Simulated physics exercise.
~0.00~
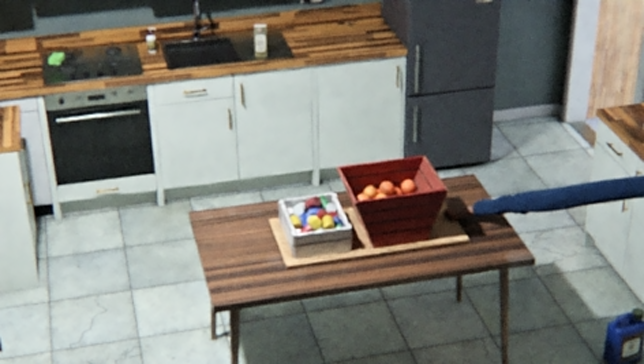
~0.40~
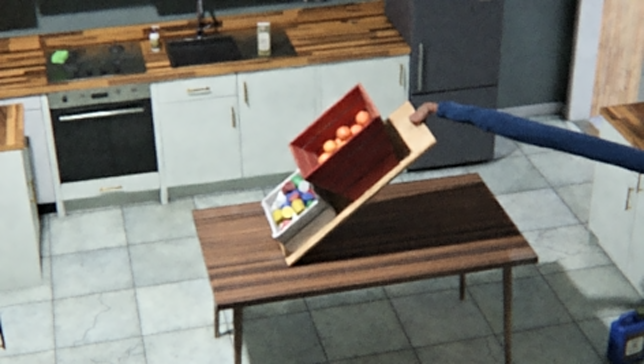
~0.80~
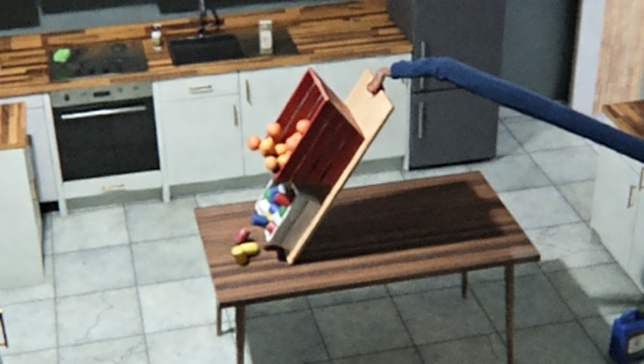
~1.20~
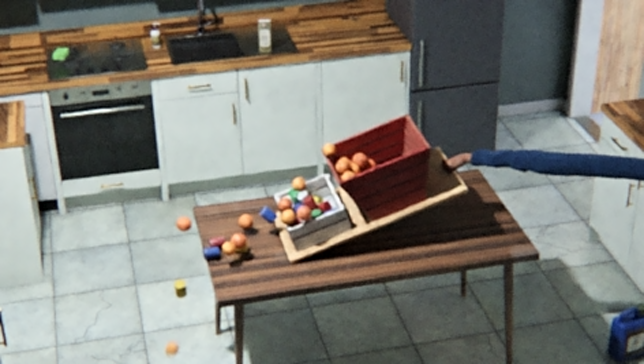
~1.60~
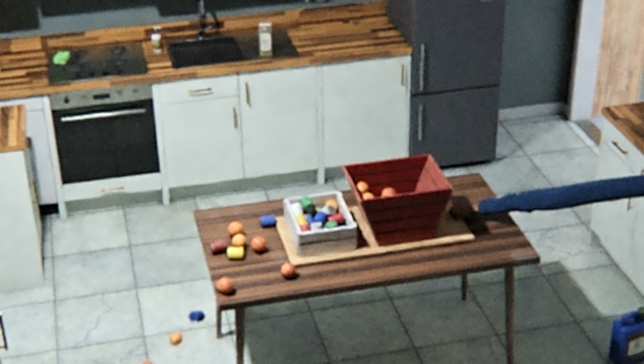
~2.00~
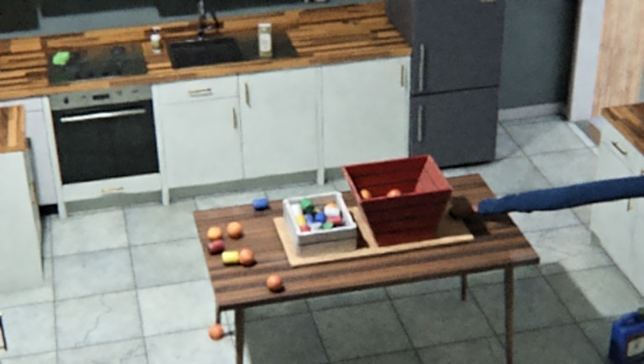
A blue arm tilts a board of two trays, spilling some oranges and jars, then lowers it.
